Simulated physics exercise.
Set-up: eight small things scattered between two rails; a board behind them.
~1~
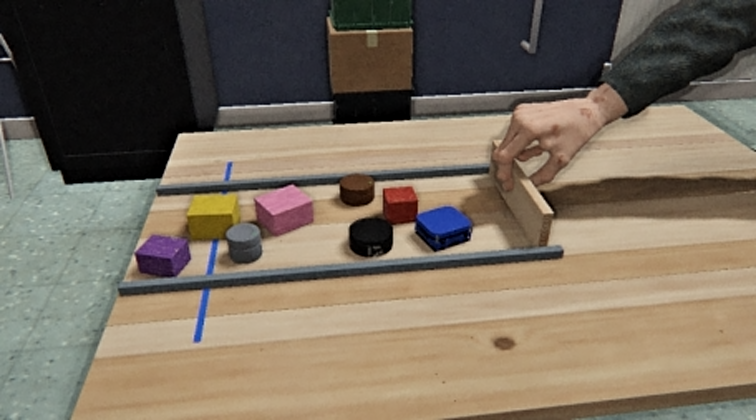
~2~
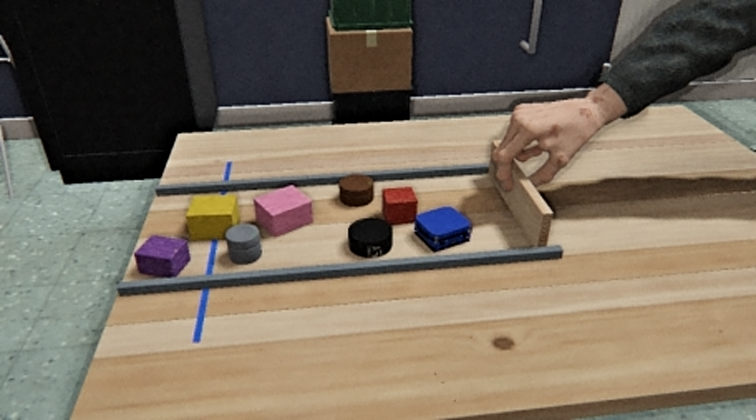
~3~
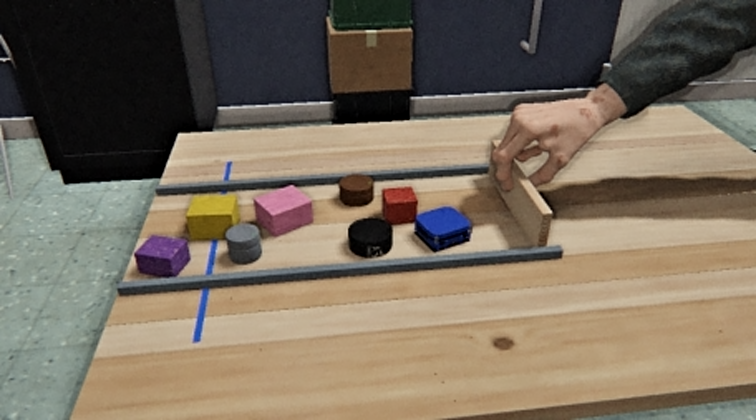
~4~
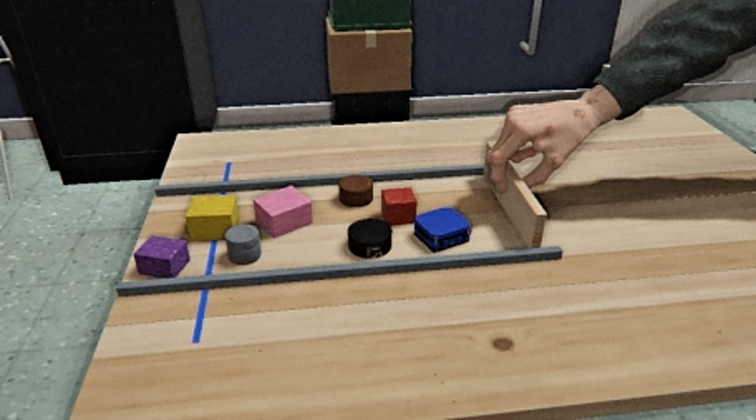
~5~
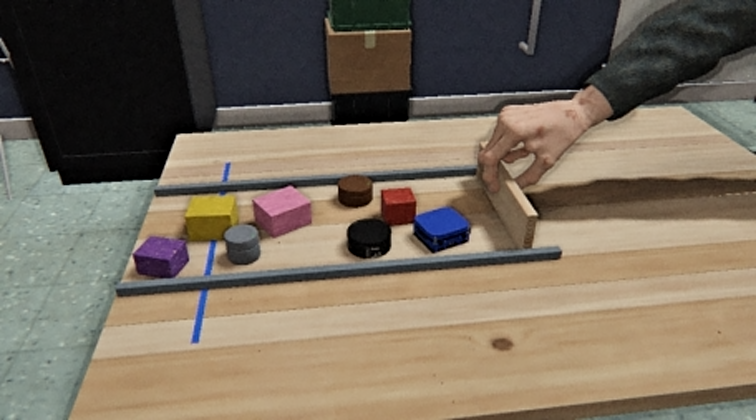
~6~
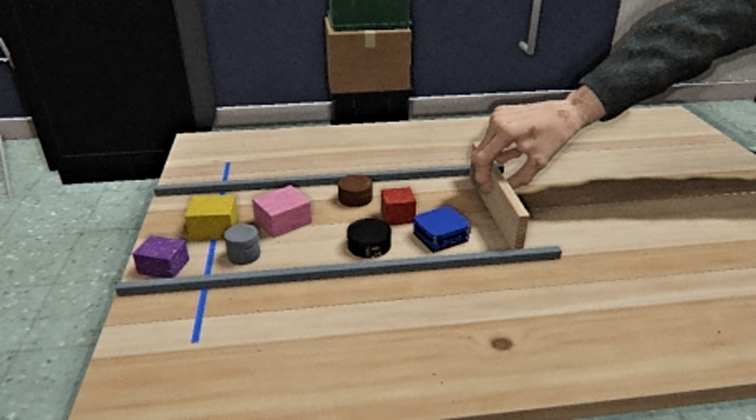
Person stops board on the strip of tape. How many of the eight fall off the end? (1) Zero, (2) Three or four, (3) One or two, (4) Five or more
The answer is 2.
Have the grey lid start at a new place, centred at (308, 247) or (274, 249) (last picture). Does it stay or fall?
Taking the two spots in turn, it stays put and then stays put.
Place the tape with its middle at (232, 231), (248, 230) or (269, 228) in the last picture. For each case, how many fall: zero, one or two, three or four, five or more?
One after another: 3 or 4; one or two; none.
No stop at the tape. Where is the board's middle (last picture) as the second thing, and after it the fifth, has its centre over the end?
The middle is near (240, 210) first and near (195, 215) after.
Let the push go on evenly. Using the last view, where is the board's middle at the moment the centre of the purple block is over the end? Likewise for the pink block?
First near (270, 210), second near (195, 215).
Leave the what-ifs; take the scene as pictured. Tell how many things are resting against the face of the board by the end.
Looks like 3 of them, all told.
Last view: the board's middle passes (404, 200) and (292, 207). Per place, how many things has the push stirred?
Note: First position 3; second position 8.
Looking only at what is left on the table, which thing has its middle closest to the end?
It's the black tub that ends nearest.
Soon after, none off yet; purple block at rest near (162, 257); yellow block at rest near (213, 217); grey lid at rest near (243, 245).
Then, none off yet; purple block at rest near (161, 257); yellow block moving near (209, 218); grey lid moved about its own width near (203, 248).
By the end, the number that fall off is three or four; fallen, grey lid, yellow block and purple block.
